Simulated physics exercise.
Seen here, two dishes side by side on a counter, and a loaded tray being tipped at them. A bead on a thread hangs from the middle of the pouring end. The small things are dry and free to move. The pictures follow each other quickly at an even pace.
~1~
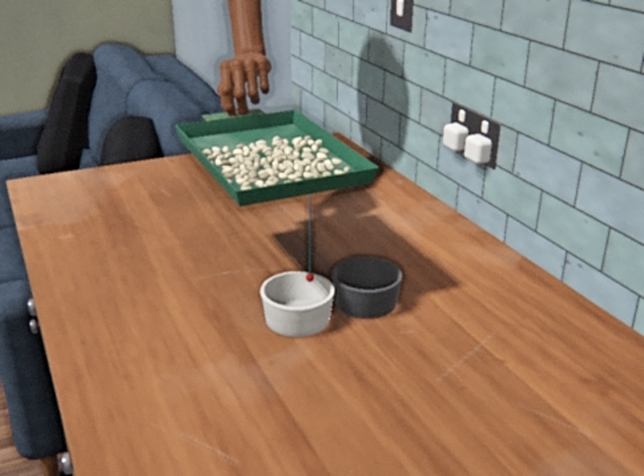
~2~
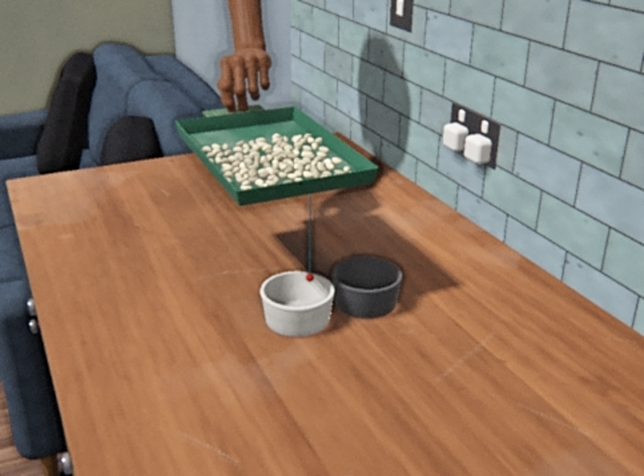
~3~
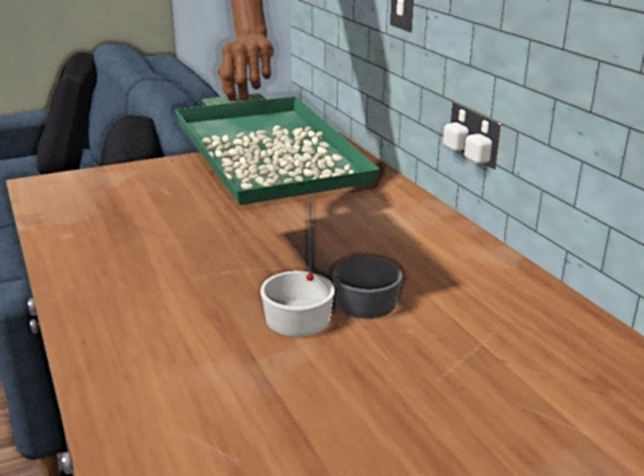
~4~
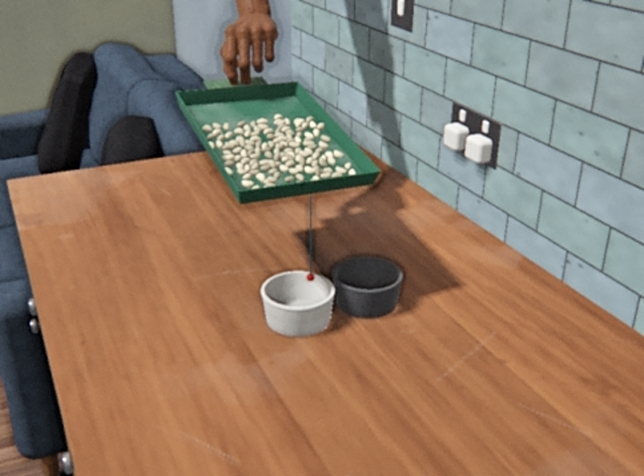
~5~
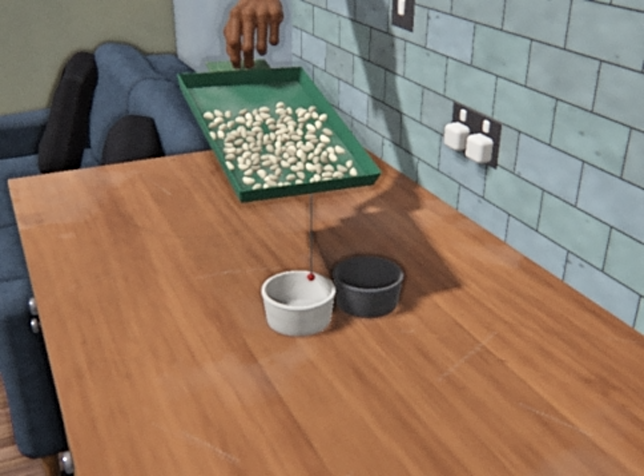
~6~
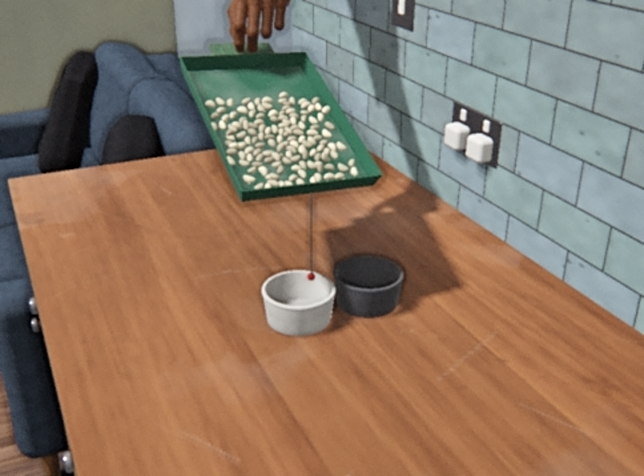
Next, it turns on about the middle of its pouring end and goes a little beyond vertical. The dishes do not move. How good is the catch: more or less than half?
They take only the smaller part between them.
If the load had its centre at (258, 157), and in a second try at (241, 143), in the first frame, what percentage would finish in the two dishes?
Near 10 % and 10 %.
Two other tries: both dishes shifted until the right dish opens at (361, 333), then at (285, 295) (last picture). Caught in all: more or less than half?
At the first place under half, at the second less than half.
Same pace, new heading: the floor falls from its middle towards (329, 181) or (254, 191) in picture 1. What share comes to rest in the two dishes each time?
The first gives 50 %, the second 0 %.
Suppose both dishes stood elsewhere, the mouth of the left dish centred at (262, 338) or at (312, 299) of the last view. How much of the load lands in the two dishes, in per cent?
Near 30 % and 50 %.
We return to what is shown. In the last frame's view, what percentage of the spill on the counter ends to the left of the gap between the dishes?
Near 20 %.
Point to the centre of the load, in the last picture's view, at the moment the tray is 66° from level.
At about (315, 156).
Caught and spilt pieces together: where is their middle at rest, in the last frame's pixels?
Close to (382, 341).
Soon, tray tipped steeply; nearly all on the tray; a stray few in the air.
A while on, tray tipped past a quarter turn; about two thirds on the tray; a stray few in the right dish; a small part outside both; about a quarter in the air.
Towards the end, tray tipped past a quarter turn; a small part in the right dish; most outside both.
Finally, tray tipped past a quarter turn; none in the left dish; a small part in the right dish; most outside both.
